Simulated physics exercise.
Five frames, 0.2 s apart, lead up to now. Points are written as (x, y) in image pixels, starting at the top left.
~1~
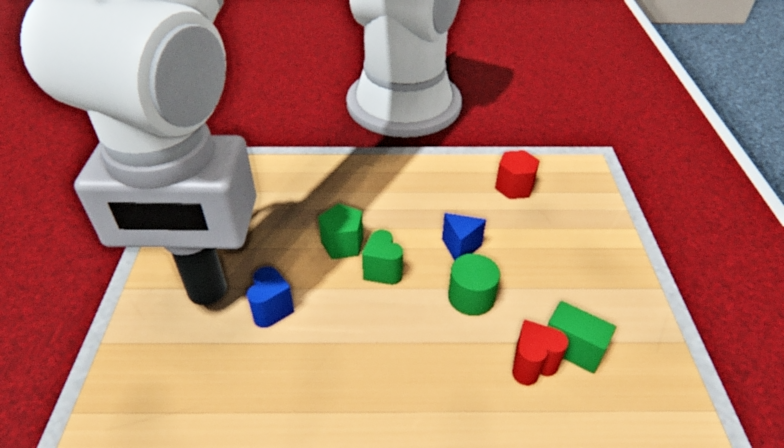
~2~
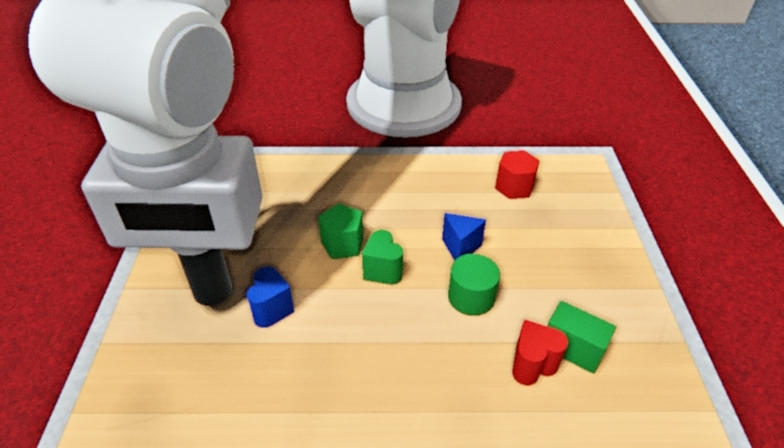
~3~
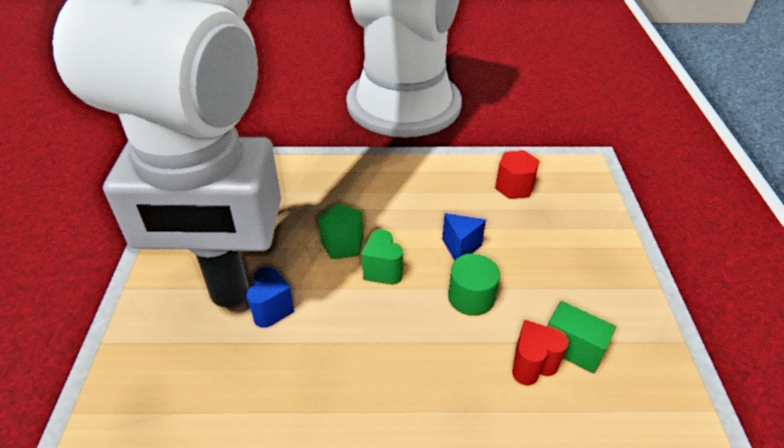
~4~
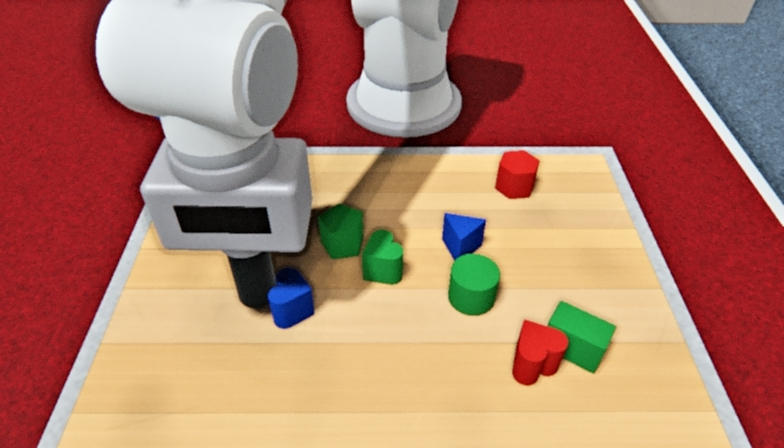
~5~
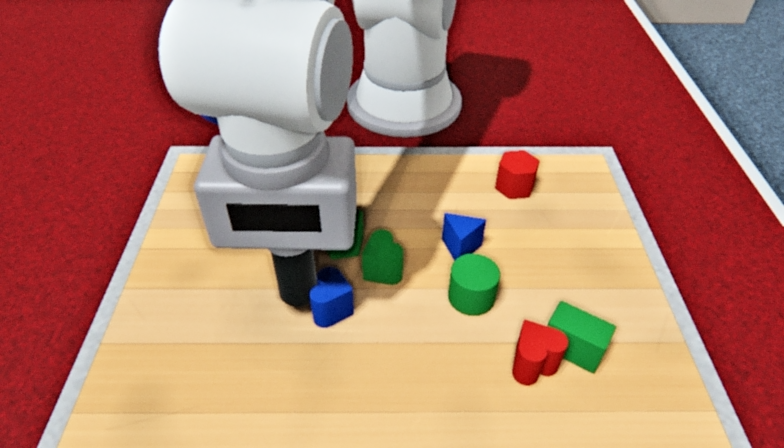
The video shows a robot arm with a black peg moving right over a wooden board of red, green and blue blocks. The peg reaches the blue heart-shaped block and pushes it rightward, while the other blocks stay still.
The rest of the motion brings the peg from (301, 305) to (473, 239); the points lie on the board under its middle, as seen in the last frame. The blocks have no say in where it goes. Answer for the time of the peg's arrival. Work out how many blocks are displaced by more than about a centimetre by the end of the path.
Count: Three or more.
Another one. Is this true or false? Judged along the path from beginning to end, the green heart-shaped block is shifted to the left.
True
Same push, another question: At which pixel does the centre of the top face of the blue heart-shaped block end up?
The top centre is at (365, 282).
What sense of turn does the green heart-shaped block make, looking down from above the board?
Turns anticlockwise.
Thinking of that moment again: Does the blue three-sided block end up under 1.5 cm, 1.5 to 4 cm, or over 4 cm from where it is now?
Shift of over 4 cm.
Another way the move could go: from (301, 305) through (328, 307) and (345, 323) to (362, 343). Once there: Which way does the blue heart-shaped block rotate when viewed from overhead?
Overhead view: Anti-clockwise.
What follows on the original path. One third of the way, peg at (363, 268); blue heart-shaped block at (365, 282), turned 55° clockwise; green heart-shaped block at (399, 239).
Two thirds of the way, peg at (421, 246); blue heart-shaped block at (365, 282), turned 55° clockwise; green heart-shaped block at (453, 215), turned 15° anticlockwise; blue three-sided block at (486, 216), turned 15° clockwise.
At the end, peg at (475, 226); blue heart-shaped block at (365, 282), turned 55° clockwise; green pentagonal block still; green heart-shaped block at (484, 192), turned 85° anticlockwise; blue three-sided block at (509, 208), turned 35° clockwise.
